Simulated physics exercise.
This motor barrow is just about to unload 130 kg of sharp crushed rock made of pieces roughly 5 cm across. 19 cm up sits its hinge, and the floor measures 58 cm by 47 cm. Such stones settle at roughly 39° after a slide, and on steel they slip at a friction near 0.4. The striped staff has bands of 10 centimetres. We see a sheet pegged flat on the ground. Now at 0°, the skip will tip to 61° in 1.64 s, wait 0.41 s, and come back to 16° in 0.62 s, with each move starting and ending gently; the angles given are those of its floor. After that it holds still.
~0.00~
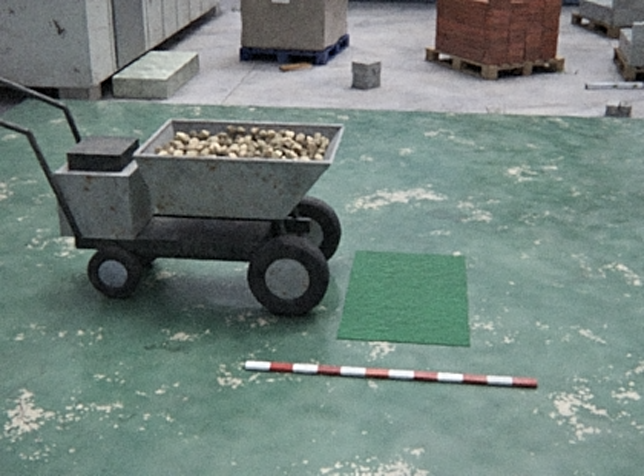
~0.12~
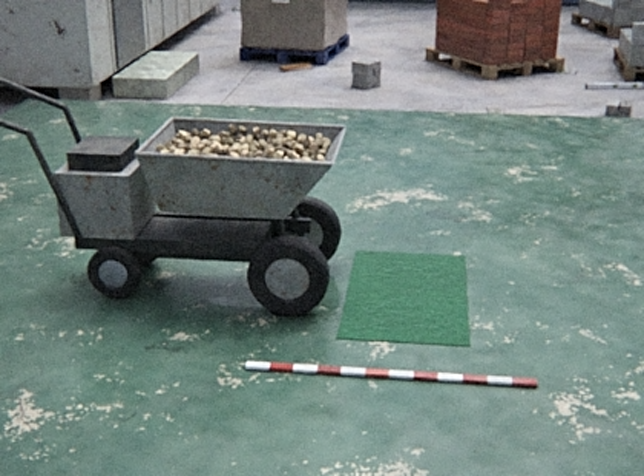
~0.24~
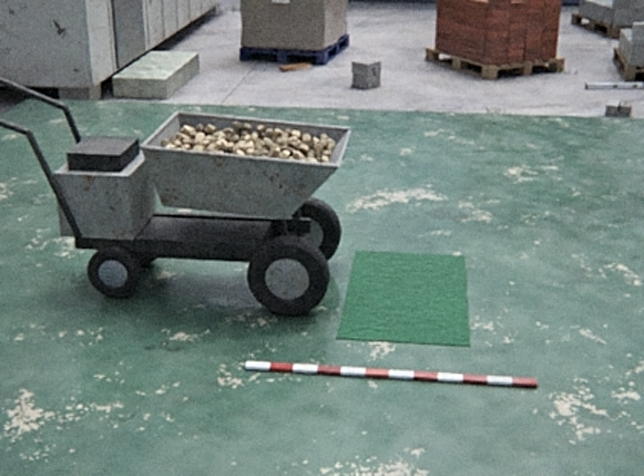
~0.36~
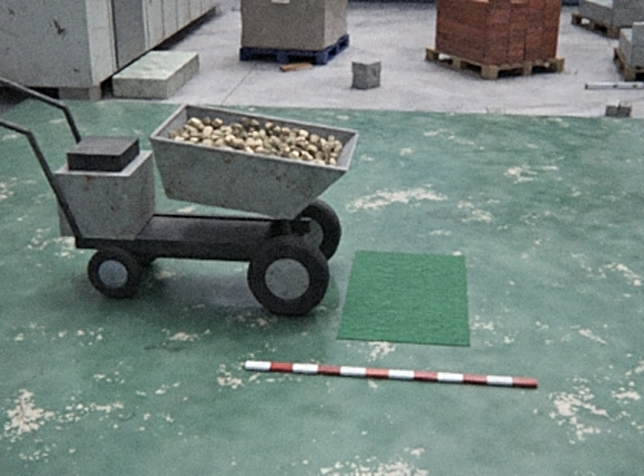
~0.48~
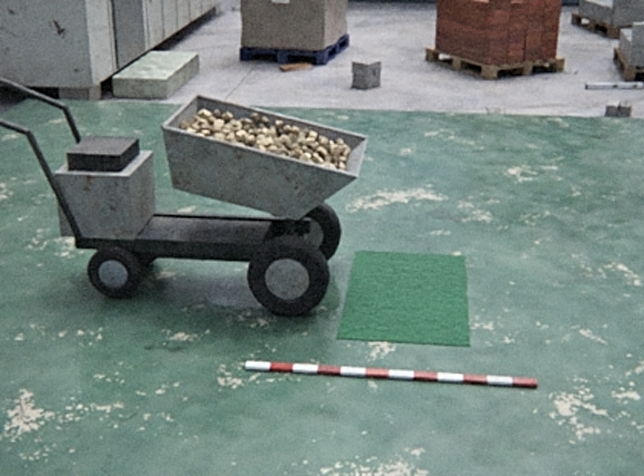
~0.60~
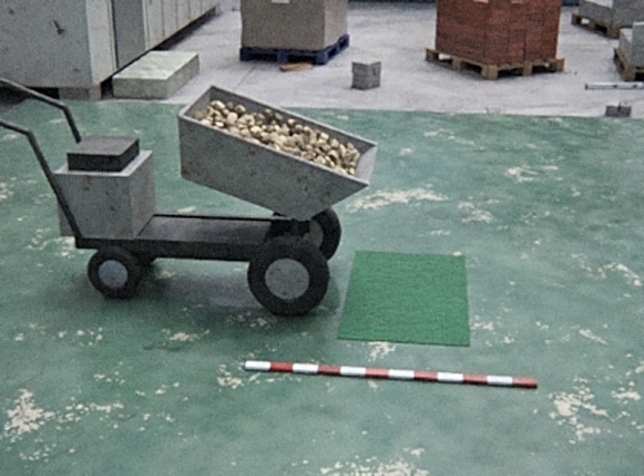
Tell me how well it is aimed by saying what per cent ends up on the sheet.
Around 25 per cent ends up there.
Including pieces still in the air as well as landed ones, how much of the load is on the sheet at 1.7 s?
Some 5 per cent of the load by that point.
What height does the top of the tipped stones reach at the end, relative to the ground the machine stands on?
Close to 12 cm above that ground.
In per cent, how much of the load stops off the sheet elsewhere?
I'd put it at around 10 per cent.
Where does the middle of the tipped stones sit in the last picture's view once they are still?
Roughly (448, 296), I'd say.
After 1.2 s the floor is at 51°; 100 % in the skip; the foremost stones are at (400, 213).
After 1.7 s the floor is at 61°; 95 % in the skip, 5 % on the sheet; the foremost stones are at (460, 302).
After 3.1 s the floor is at 16°; 63 % in the skip, 1 % short of the sheet, 23 % on the sheet, 12 % off the sheet elsewhere; the foremost stones are at (544, 314).
After 5.1 s the floor is at 16°; 63 % in the skip, 1 % short of the sheet, 23 % on the sheet, 12 % off the sheet elsewhere; the foremost stones are at (544, 314).
